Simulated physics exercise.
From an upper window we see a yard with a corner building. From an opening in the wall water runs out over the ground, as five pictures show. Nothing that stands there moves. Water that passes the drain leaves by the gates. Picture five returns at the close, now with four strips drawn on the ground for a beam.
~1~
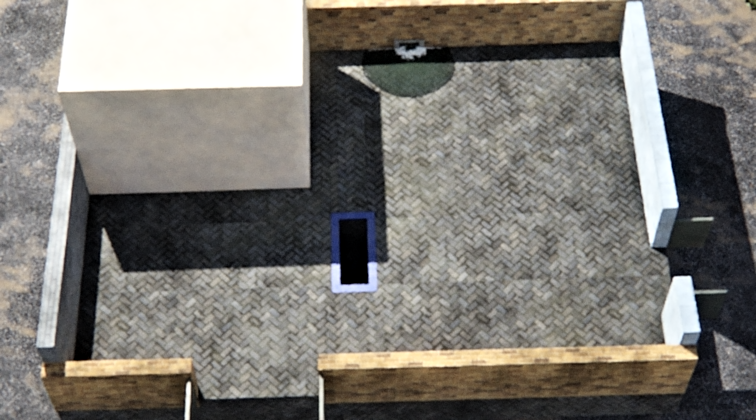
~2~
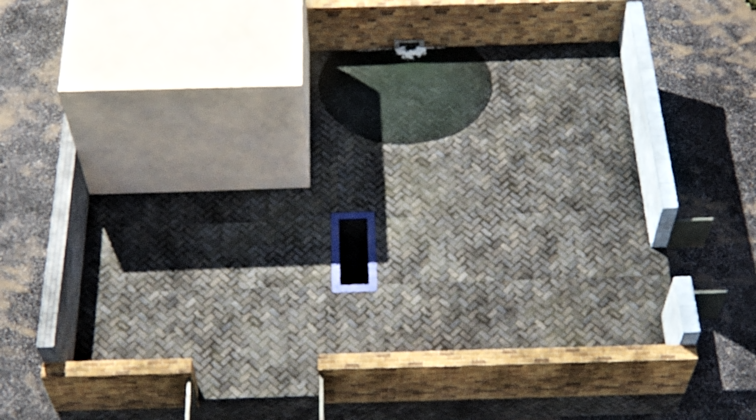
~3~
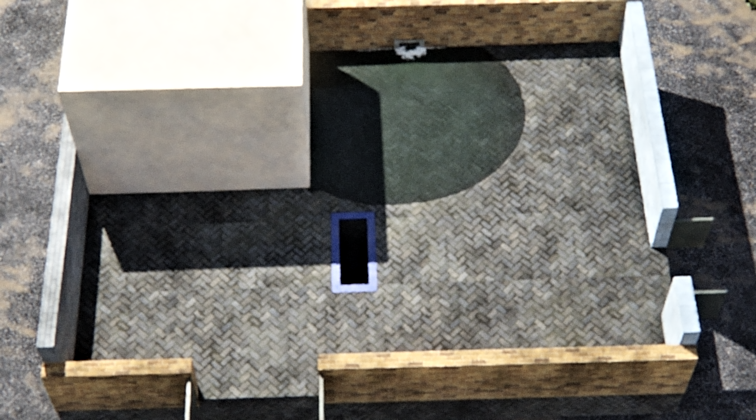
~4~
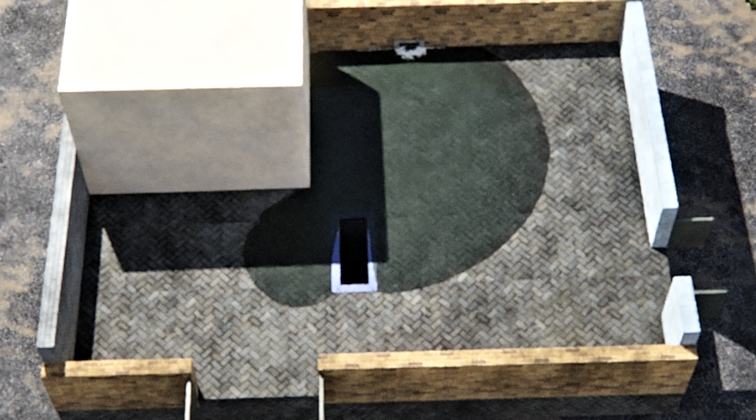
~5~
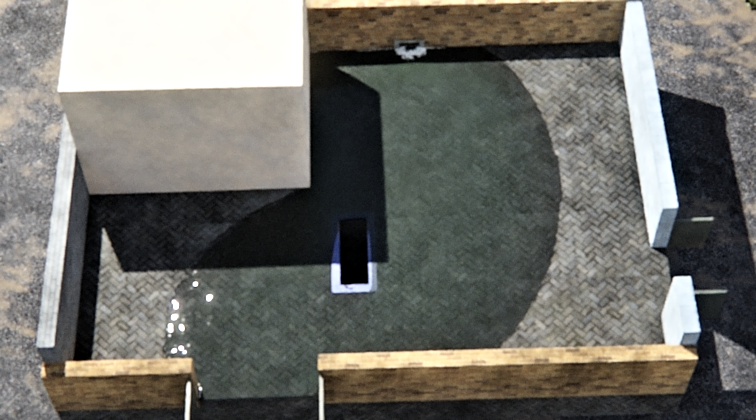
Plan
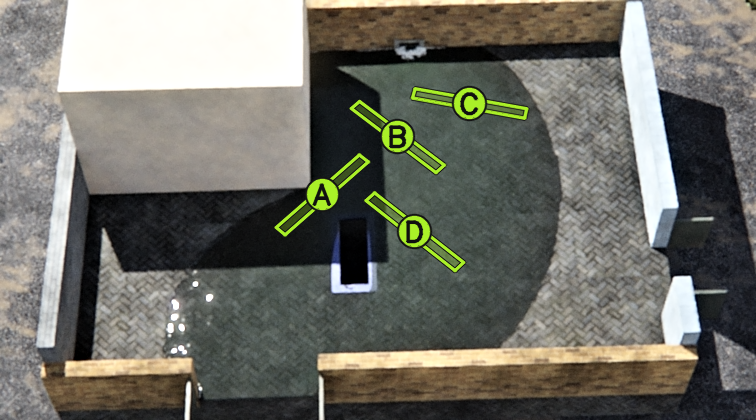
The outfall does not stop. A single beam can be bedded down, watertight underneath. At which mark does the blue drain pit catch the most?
Choose C.
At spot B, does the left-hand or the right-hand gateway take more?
The left gate.
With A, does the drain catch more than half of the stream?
No, it does not.
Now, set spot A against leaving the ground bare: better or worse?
Spot A is worse.
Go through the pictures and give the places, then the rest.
The first frame shows outfall at (409, 44); blue drain pit at (354, 252); open gate at (259, 383); open gate at (656, 281); 3 % of the ground under water, visible out to (432, 88); blue drain pit still dry.
In the second frame, 10 % of the ground under water, visible out to (376, 136); blue drain pit still dry.
In the third frame, 21 % of the ground under water, visible out to (375, 201); blue drain pit still dry.
In the fourth frame, 35 % of the ground under water, visible out to (308, 302); blue drain pit taking water.
In the fifth frame, 55 % of the ground under water, visible out to (188, 334); blue drain pit taking water.
In lime, A from (280, 231) to (363, 158); B from (355, 104) to (440, 168); C from (413, 93) to (525, 113); D from (370, 196) to (459, 266).
Choosing A, about 21 % of the stream goes into the blue drain pit, about 73 % out by the gates.
Choosing B, about 24 % of the stream goes into the blue drain pit, about 70 % out by the gates.
Choosing C, about 38 % of the stream goes into the blue drain pit, about 57 % out by the gates.
Choosing D, about 24 % of the stream goes into the blue drain pit, about 71 % out by the gates.
